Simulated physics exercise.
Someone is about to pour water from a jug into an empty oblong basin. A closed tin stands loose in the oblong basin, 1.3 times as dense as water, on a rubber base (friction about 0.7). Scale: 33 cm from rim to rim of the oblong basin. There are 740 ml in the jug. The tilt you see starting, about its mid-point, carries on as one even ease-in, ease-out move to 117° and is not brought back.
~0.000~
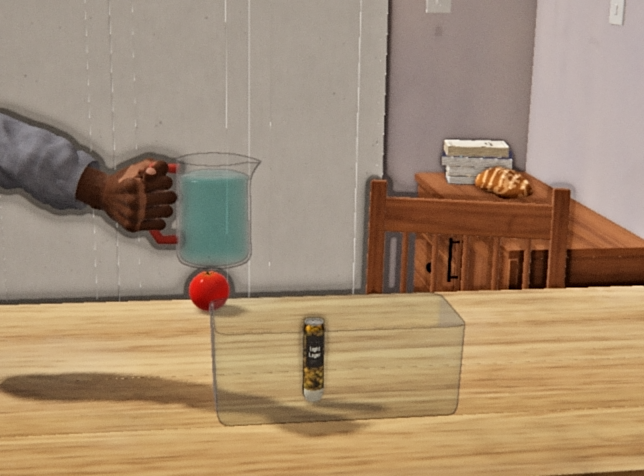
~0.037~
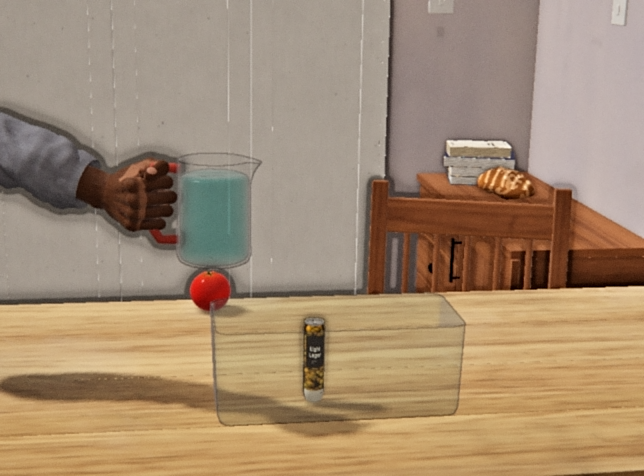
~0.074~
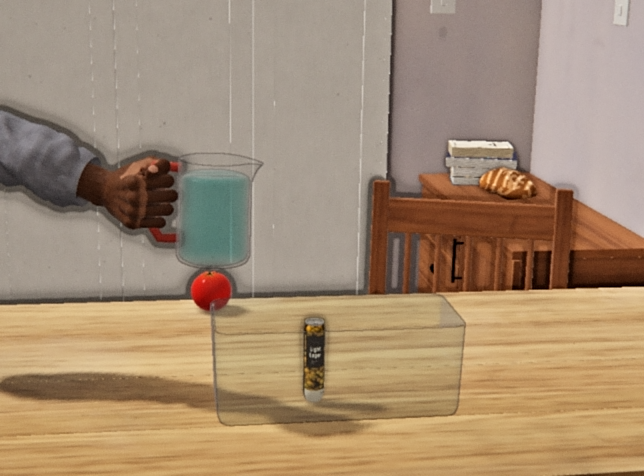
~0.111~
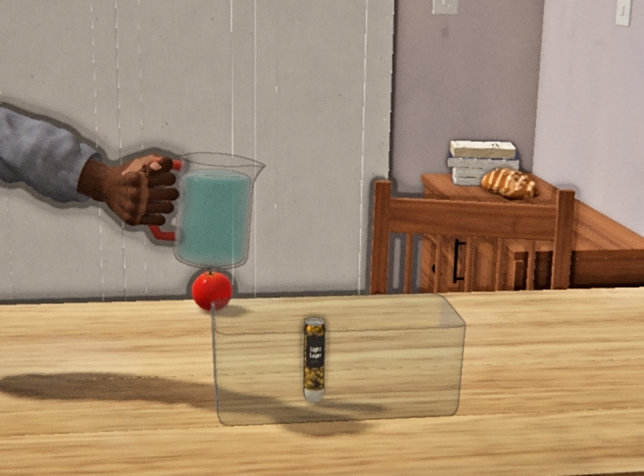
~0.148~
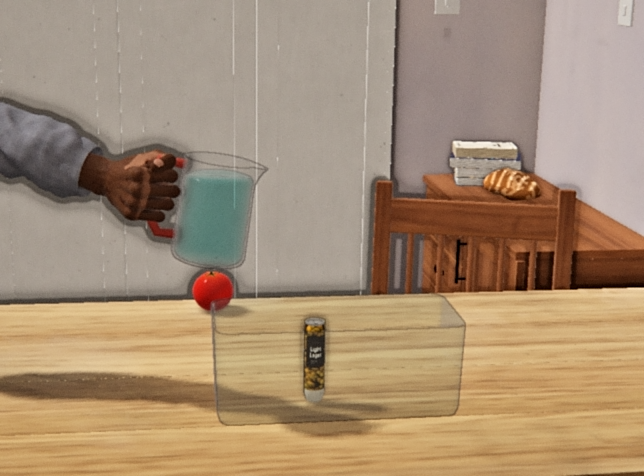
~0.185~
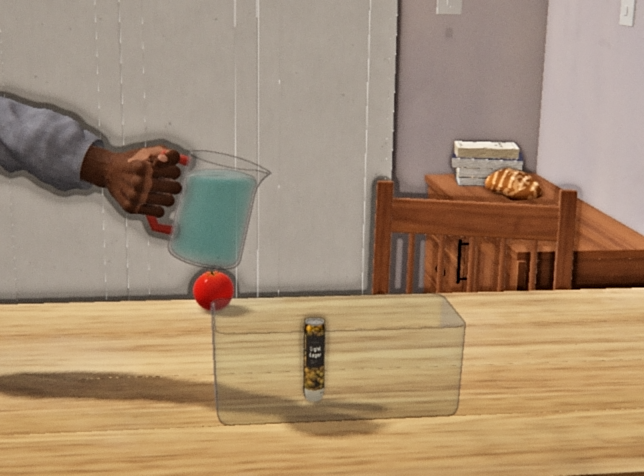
The clip shows a hand holding a clear jug of blue-green liquid by its red handle, above a red tomato and beside an empty transparent basin containing a small cylindrical container; the hand gradually tilts the jug slightly rightward.
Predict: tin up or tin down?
It falls.
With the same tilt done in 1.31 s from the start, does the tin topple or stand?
Then it goes over.
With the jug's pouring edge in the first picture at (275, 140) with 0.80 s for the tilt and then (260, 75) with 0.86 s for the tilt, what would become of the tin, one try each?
First it keeps standing; then it keeps standing.
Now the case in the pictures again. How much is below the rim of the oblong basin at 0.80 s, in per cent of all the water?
About 54 per cent.
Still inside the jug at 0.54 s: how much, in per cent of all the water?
About 80 per cent.
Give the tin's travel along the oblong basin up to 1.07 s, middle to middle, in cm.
About 8 cm.
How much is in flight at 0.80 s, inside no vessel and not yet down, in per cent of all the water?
Some 22 per cent.
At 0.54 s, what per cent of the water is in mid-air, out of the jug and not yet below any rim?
About 18 per cent.
By 0.54 s the tilt is 81° and 80 per cent is still to pour; the tin stands where it began.
By 0.80 s the tilt is 115° and 23 per cent is still to pour; the tin stands where it began.
By 1.07 s the tilt is 117° and 1 per cent is still to pour; the tin lies on its side.
By 1.36 s the tilt is 117° and 0 per cent is still to pour; the tin lies on its side.
At rest the tin lies on its side.
